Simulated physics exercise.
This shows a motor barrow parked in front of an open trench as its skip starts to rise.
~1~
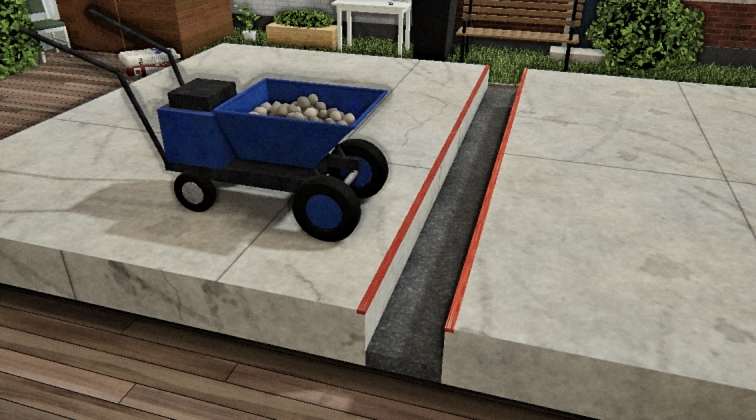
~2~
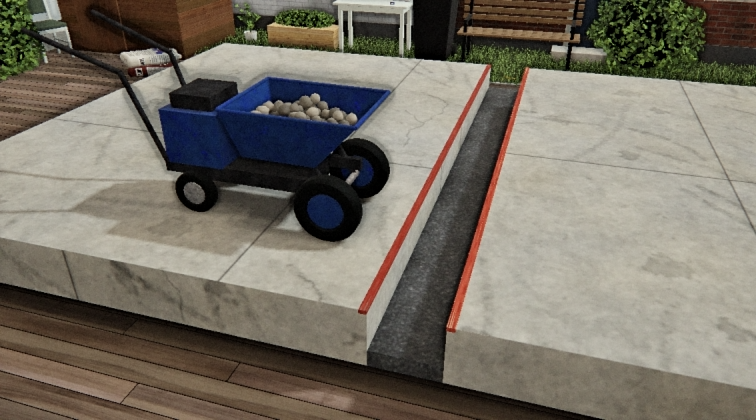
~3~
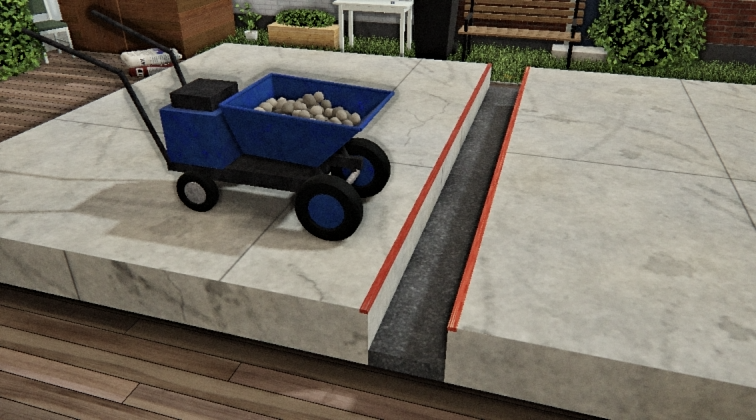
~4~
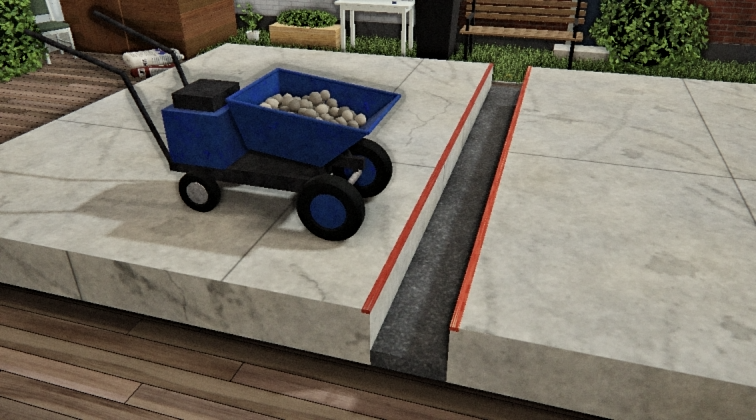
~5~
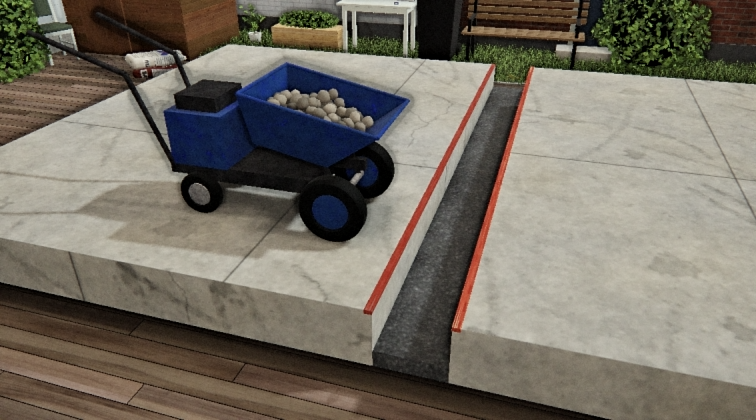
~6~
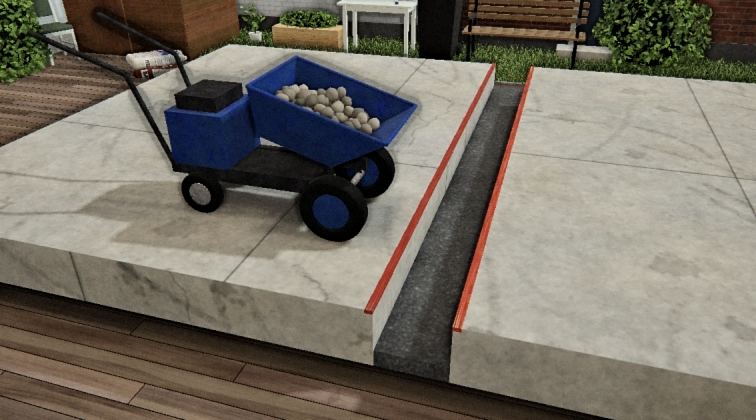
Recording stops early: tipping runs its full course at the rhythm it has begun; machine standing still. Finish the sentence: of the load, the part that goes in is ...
The majority.
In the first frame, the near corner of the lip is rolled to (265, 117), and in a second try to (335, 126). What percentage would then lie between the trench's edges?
About 40 per cent for the first spot and about 100 per cent for the second.
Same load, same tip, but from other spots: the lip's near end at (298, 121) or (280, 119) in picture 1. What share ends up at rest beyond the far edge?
Roughly 0 per cent, then roughly 0 per cent.
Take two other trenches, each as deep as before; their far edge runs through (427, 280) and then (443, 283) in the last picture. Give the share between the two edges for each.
You'd get 10 in a hundred the first time and 30 in a hundred the second.
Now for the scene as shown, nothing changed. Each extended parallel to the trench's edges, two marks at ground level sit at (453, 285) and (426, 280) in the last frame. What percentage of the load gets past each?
Roughly 40 and 70 %.
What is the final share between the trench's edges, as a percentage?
I'd put that share near 85 per cent.
Shortly afterwards, skip tipped steeply; the whole lot in the skip.
Next, skip tipped right over; the bulk in the skip; near a quarter in or heaped over the trench; only a few beyond it; only a few falling.
Some moments later, skip tipped right over; the bulk in or heaped over the trench; a little beyond it.
In the end, skip tipped right over; the bulk in or heaped over the trench; a little beyond it.
